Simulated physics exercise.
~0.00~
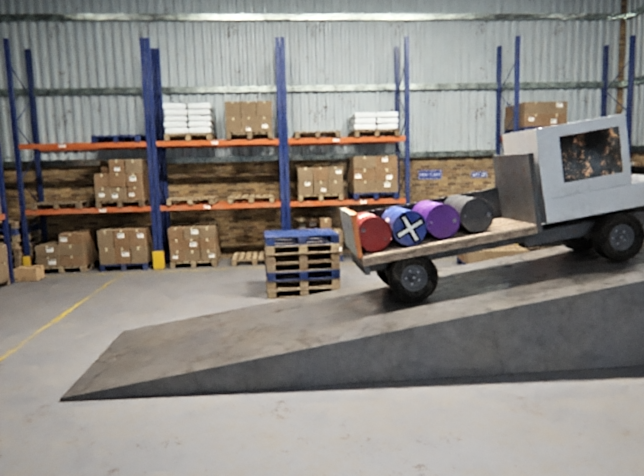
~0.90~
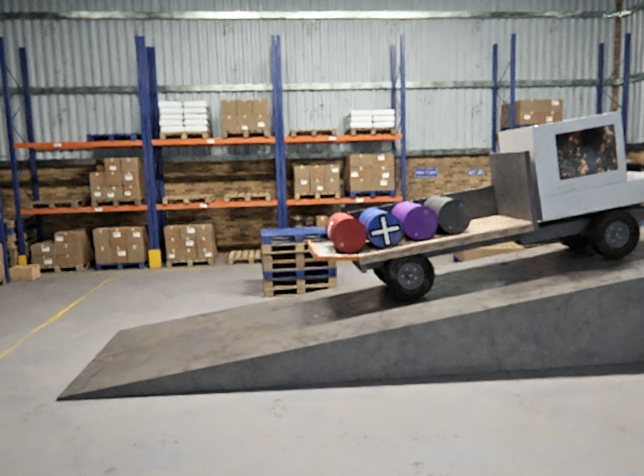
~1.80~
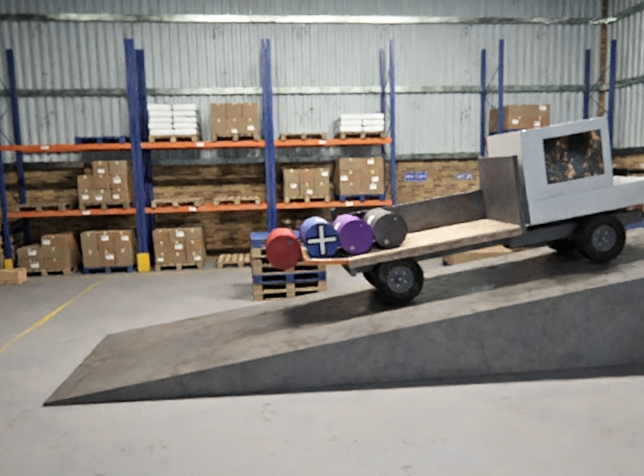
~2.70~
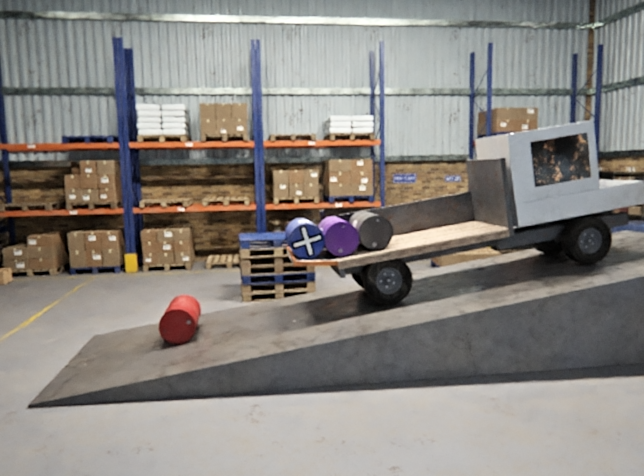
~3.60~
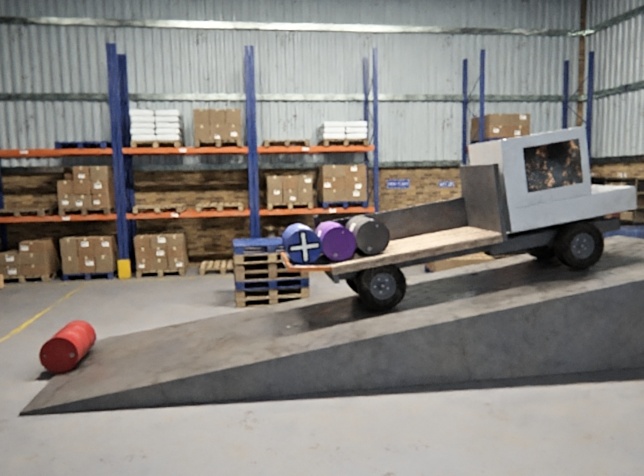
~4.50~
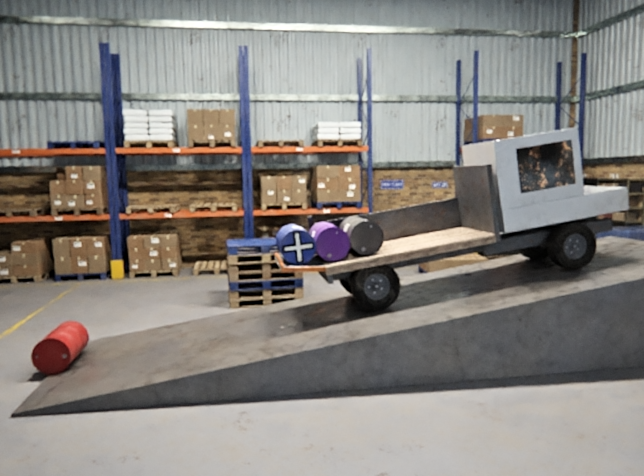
Four drums, red, blue with a white cross, purple and dark grey, lie side by side on the bed of a pickup parked on a ramp in a warehouse, its tail end low. The tailgate drops open, and the drums roll left toward it as a row. The red one leads onto the lowered gate and falls off its end, while the blue one follows onto the gate and stops there. The red drum rolls down the ramp to the left and comes to rest near its foot. Blue stays on the gate, with purple and grey behind it on the bed.
